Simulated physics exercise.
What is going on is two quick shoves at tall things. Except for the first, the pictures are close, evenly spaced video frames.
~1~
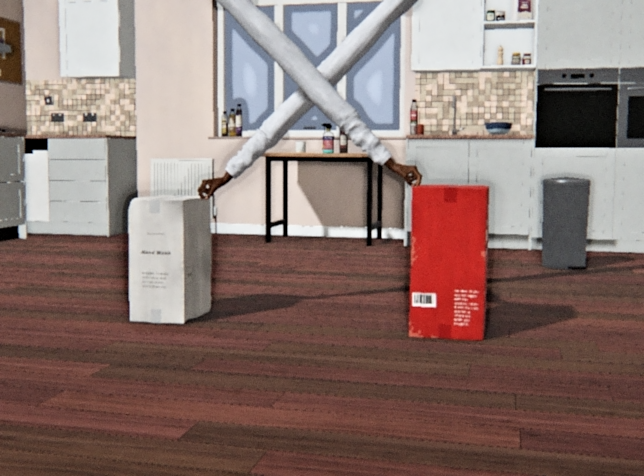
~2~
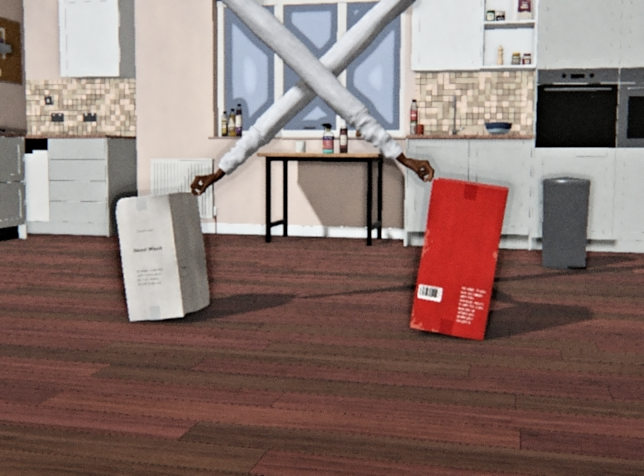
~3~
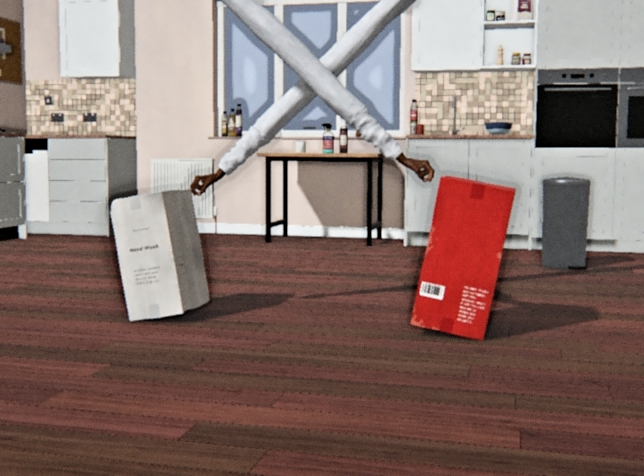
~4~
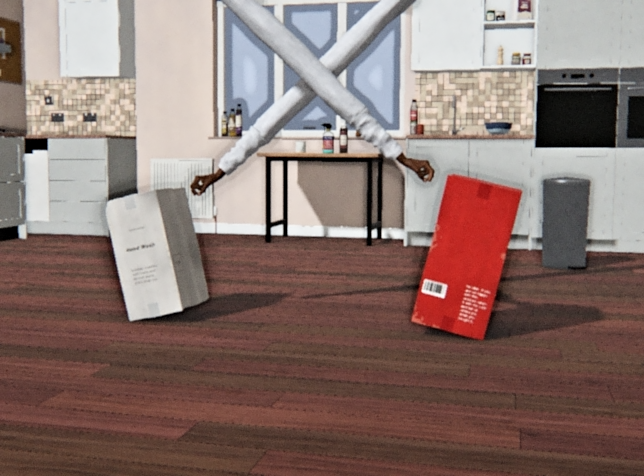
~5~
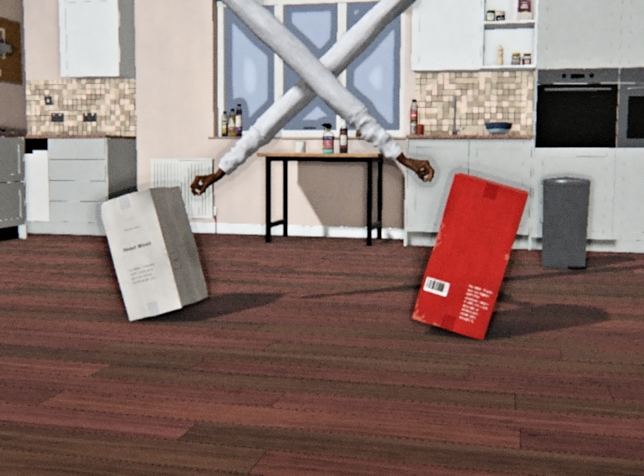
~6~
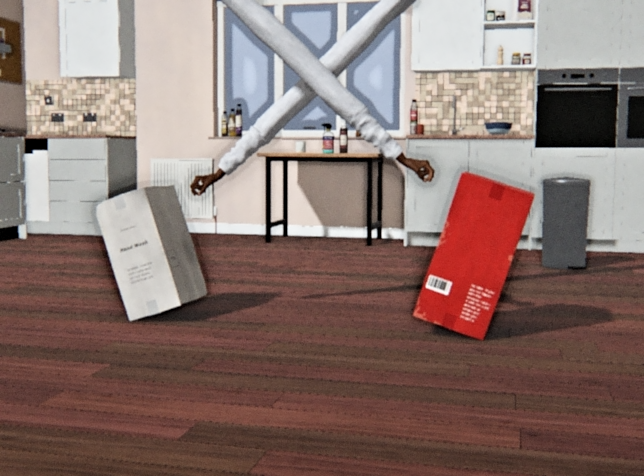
To begin with, a white box on the left and a red parcel on the right stand upright on a kitchen floor, touched by crossed, white-sleeved arms. The hands shove outward, and both lean away from each other, the box leftward and the parcel rightward, tilting steadily further beyond the hands.
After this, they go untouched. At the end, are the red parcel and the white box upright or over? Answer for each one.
In the end for the red parcel it's going to be a fall; for the white box it's going to be a fall.
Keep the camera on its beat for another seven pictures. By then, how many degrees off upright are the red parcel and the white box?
30° and 35°.
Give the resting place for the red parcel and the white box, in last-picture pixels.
So the red parcel finishes at (564, 302), and the white box finishes at (91, 284).
Then, 0.20 s on from there, red parcel 39° off upright near (505, 255); white box 44° off upright near (126, 253).
In the end, the red parcel topples, near (564, 302); the white box topples, near (91, 284).
